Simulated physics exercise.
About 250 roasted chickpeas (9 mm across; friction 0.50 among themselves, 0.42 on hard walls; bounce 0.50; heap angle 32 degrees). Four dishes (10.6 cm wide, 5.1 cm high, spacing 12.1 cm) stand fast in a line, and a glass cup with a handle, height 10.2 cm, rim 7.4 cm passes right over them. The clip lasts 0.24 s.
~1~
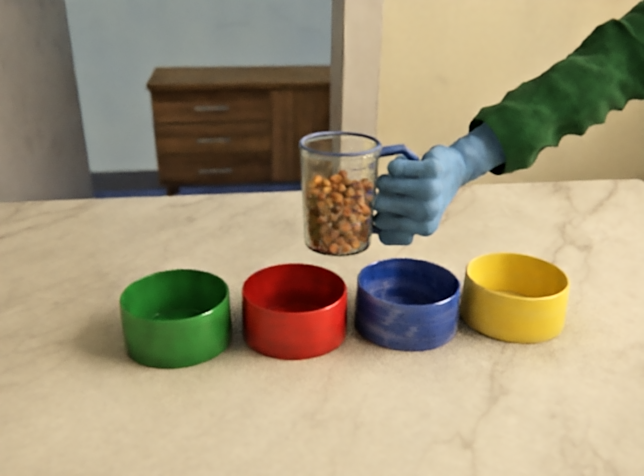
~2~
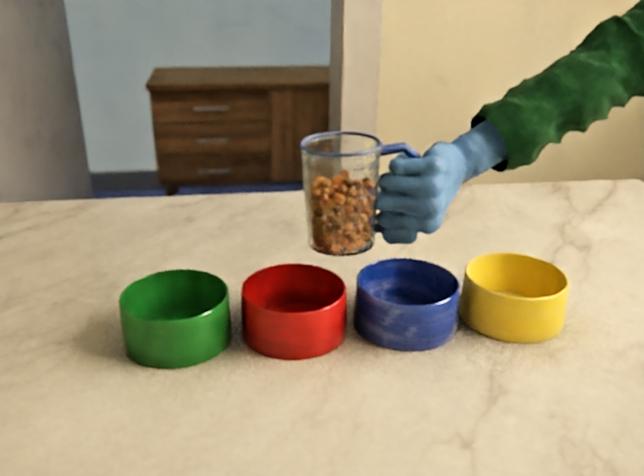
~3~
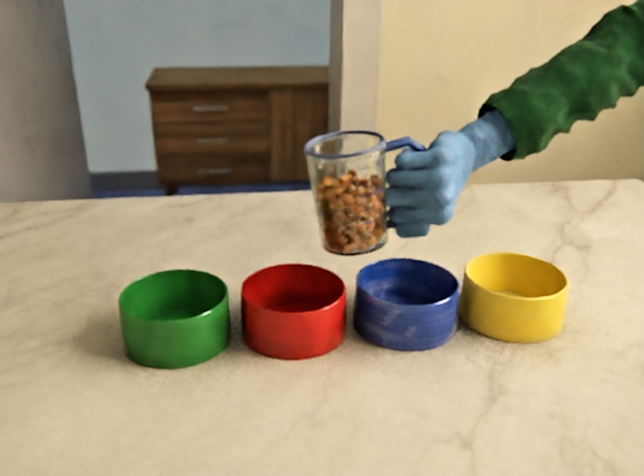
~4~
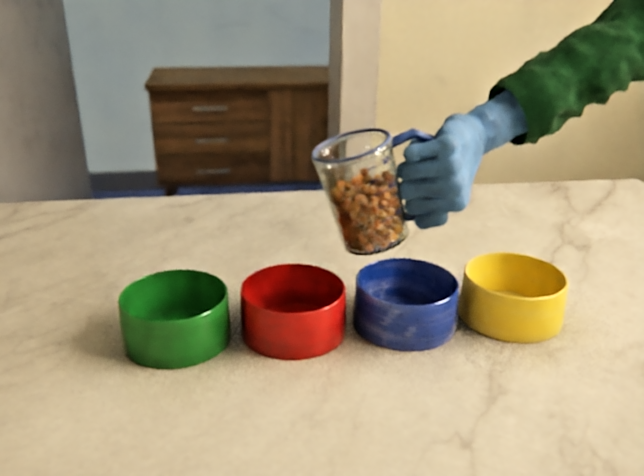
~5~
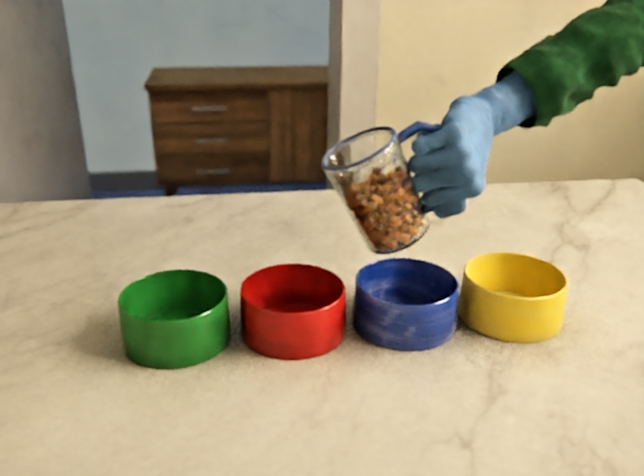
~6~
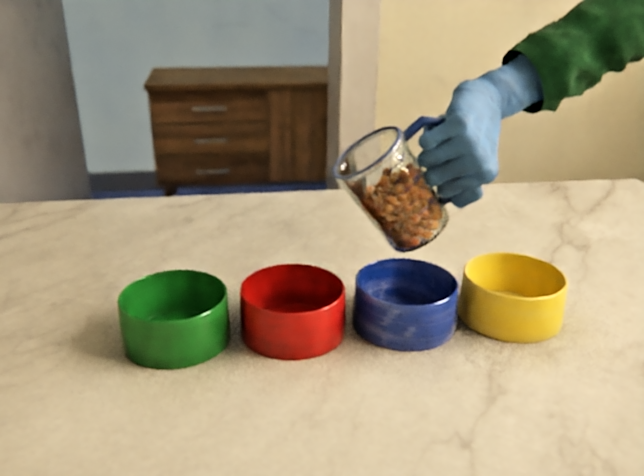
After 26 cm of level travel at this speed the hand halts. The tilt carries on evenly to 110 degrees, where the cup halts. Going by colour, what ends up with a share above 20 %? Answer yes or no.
Red dish: No; blue dish: No; green dish: No; yellow dish: Yes; on the counter: No.
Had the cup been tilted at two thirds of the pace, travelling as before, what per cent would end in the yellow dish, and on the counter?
In that case yellow 100; counter 0.
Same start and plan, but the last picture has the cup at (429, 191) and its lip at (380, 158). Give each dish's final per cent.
Red 0; blue 0; green 0; yellow 100.
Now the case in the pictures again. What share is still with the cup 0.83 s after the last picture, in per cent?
Roughly 50 per cent.
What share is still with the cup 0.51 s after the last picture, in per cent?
Some 85 per cent of the load.
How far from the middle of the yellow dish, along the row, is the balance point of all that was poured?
About 1 cm to its left.
Then, 0.30 s after the last picture, tilt 96 degrees; cup holds 100 %.
Then, 0.51 s after the last picture, tilt 110 degrees; cup holds 85 %, blue 5 %, yellow 5 %.
Then, 0.83 s after the last picture, tilt 110 degrees; cup holds 50 %, blue 5 %, yellow 40 %.
In the end, red 0 %, blue 5 %, green 0 %, yellow 95 %, counter 5 %.
